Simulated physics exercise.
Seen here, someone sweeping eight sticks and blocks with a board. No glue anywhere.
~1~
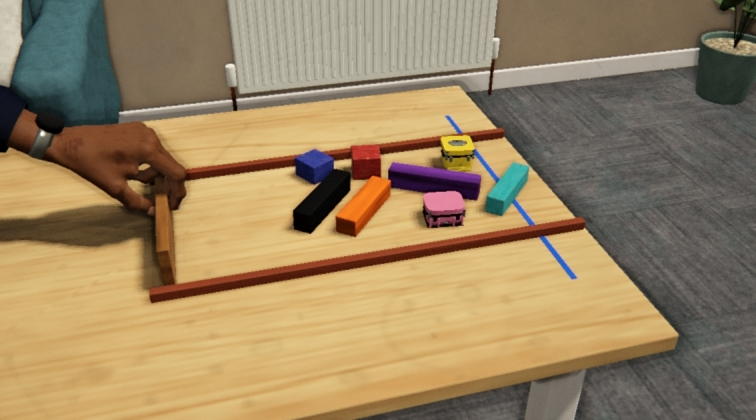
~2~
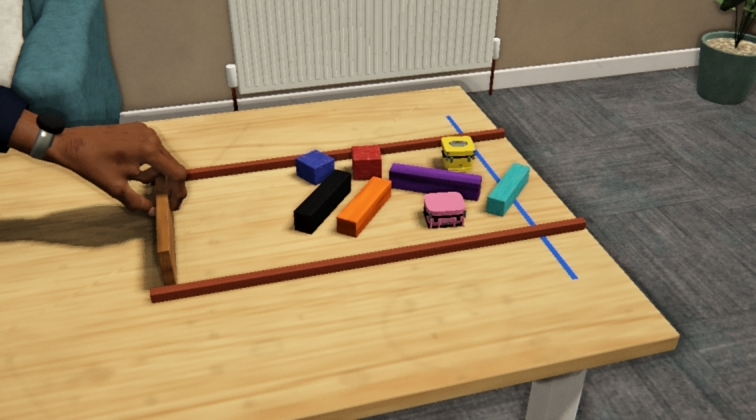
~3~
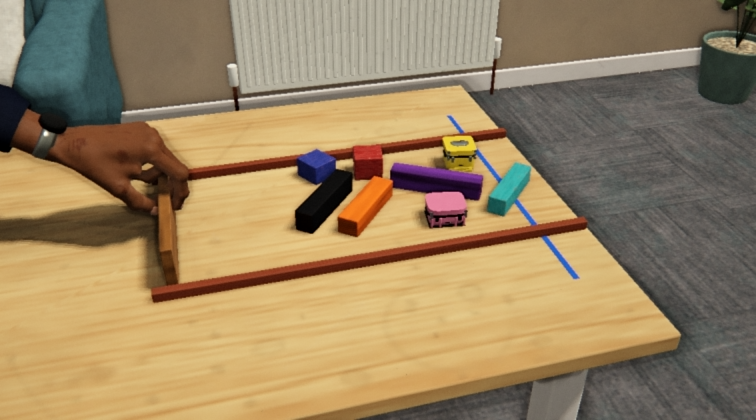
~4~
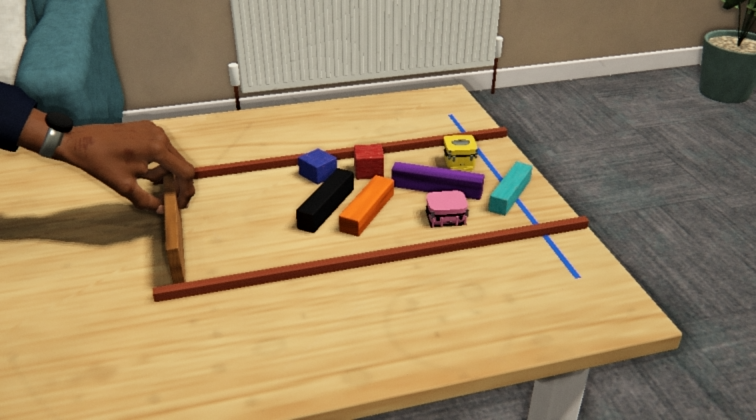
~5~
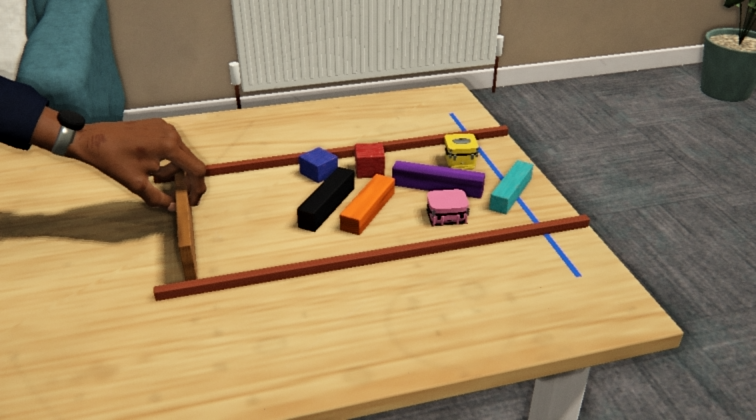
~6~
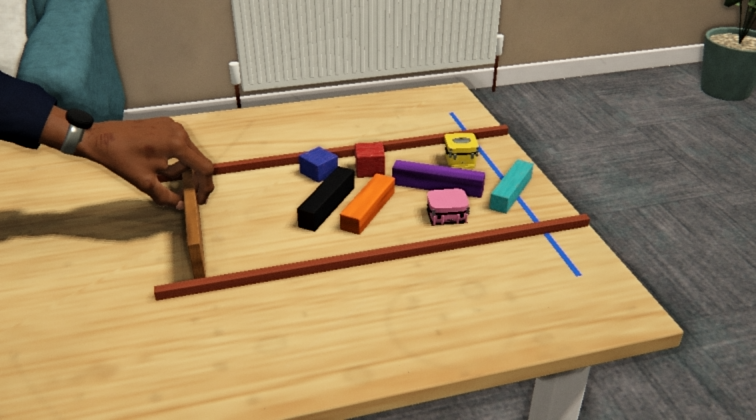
A hand slides a wooden board slowly right between two rails toward the still, colourful blocks.
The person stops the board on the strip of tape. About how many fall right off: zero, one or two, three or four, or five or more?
The number that fall off is three or four.
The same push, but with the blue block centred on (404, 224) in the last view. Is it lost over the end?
Then it falls.
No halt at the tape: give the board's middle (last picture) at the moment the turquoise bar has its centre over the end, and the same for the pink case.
Its middle is around (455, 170) and around (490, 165).
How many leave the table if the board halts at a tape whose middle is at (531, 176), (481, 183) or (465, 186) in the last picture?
Down on the floor: 6, 1 and 1.
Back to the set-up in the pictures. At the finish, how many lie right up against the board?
In contact: 2.
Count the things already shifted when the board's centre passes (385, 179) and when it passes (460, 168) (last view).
By then 6, and 8.
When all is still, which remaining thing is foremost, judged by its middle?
The red block ends nearest.
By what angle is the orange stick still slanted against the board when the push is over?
Some 0 degrees.
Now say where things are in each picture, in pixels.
The first picture shows turquoise bar (508, 188); yellow case (457, 154); purple stick (434, 181); board (165, 213); tape (500, 183).
The second picture shows yellow case (457, 154); red block (367, 163).
The third picture shows purple stick (436, 181); black stick (325, 200).
The fourth picture shows turquoise bar (511, 188); blue block (318, 166).
The fifth picture shows yellow case (461, 152); board (185, 209).
The sixth picture shows turquoise bar (512, 186); yellow case (461, 151); purple stick (438, 179); board (193, 207); tape (504, 180).
A little later, none off yet; turquoise bar at rest near (512, 186); yellow case at rest near (461, 151); purple stick at rest near (438, 179).
Next, none off yet; turquoise bar at rest near (512, 186); yellow case at rest near (461, 151); purple stick moving near (440, 177).
Later still, none off yet; turquoise bar shifted a little near (554, 181); yellow case shifted about its own width near (503, 145); purple stick shifted about its own width near (500, 167).
When it is over, the number that fall off is three or four; down, pink case, purple stick, yellow case and turquoise bar.
